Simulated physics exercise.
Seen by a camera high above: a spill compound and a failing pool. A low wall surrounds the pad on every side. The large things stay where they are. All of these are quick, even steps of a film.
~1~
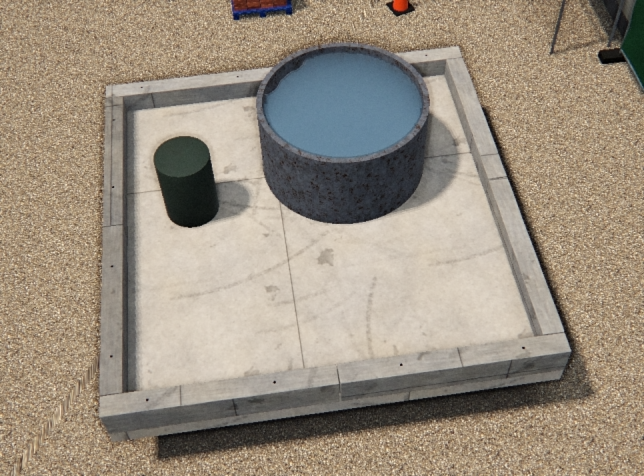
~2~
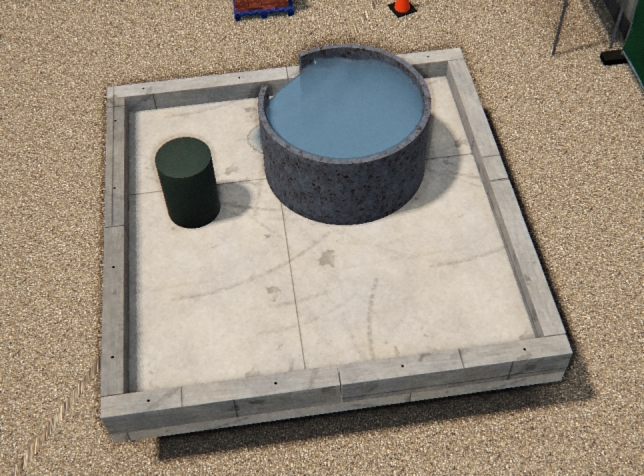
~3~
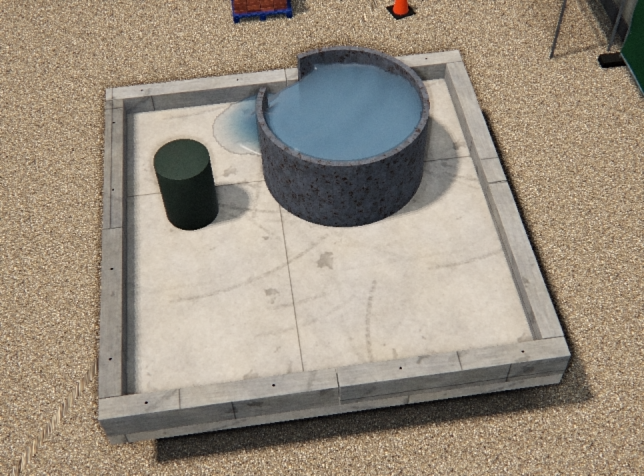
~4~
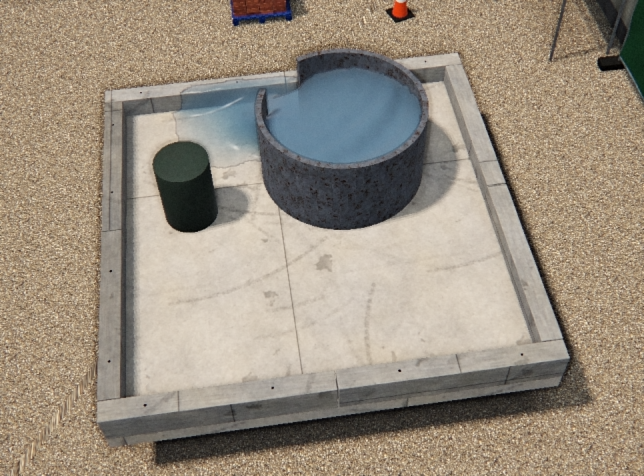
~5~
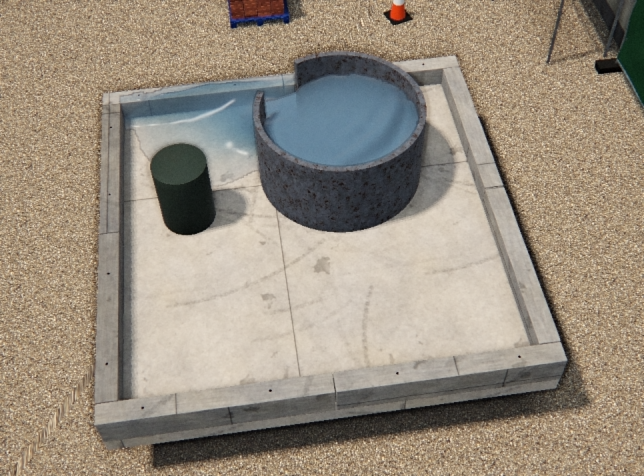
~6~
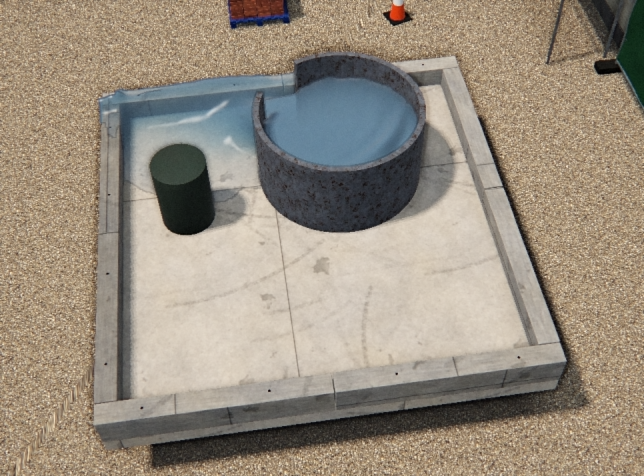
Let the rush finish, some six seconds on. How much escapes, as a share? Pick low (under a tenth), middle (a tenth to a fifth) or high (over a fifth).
I would say high, over a fifth.
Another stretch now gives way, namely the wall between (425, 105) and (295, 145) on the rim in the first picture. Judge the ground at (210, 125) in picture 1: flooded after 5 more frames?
That spot ends up spared.
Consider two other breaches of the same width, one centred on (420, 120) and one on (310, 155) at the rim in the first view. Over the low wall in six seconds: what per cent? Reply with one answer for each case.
Case one roughly 20 percent; case two roughly 8 percent.
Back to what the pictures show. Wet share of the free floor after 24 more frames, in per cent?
That's roughly 90 per cent.
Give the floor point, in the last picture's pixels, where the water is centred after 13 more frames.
The water centres close to (289, 176).
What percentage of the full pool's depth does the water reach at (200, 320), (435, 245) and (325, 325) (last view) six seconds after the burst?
The depth comes out near 4, 14 and 6 per cent.
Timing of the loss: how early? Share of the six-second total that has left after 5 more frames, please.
Estimate: Some 30 %.
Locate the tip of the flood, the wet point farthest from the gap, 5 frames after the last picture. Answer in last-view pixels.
I'd say at around (124, 412).
A moment on, water covers 25 % of the floor; the low wall has let 4 % over.
Next, water covers 30 % of the floor; the low wall has let 8 % over.
Then, water covers 55 % of the floor; the low wall has let 19 % over.
Later, water covers 75 % of the floor; the low wall has let 23 % over.
In the end, water covers 85 % of the floor; the low wall has let 24 % over.
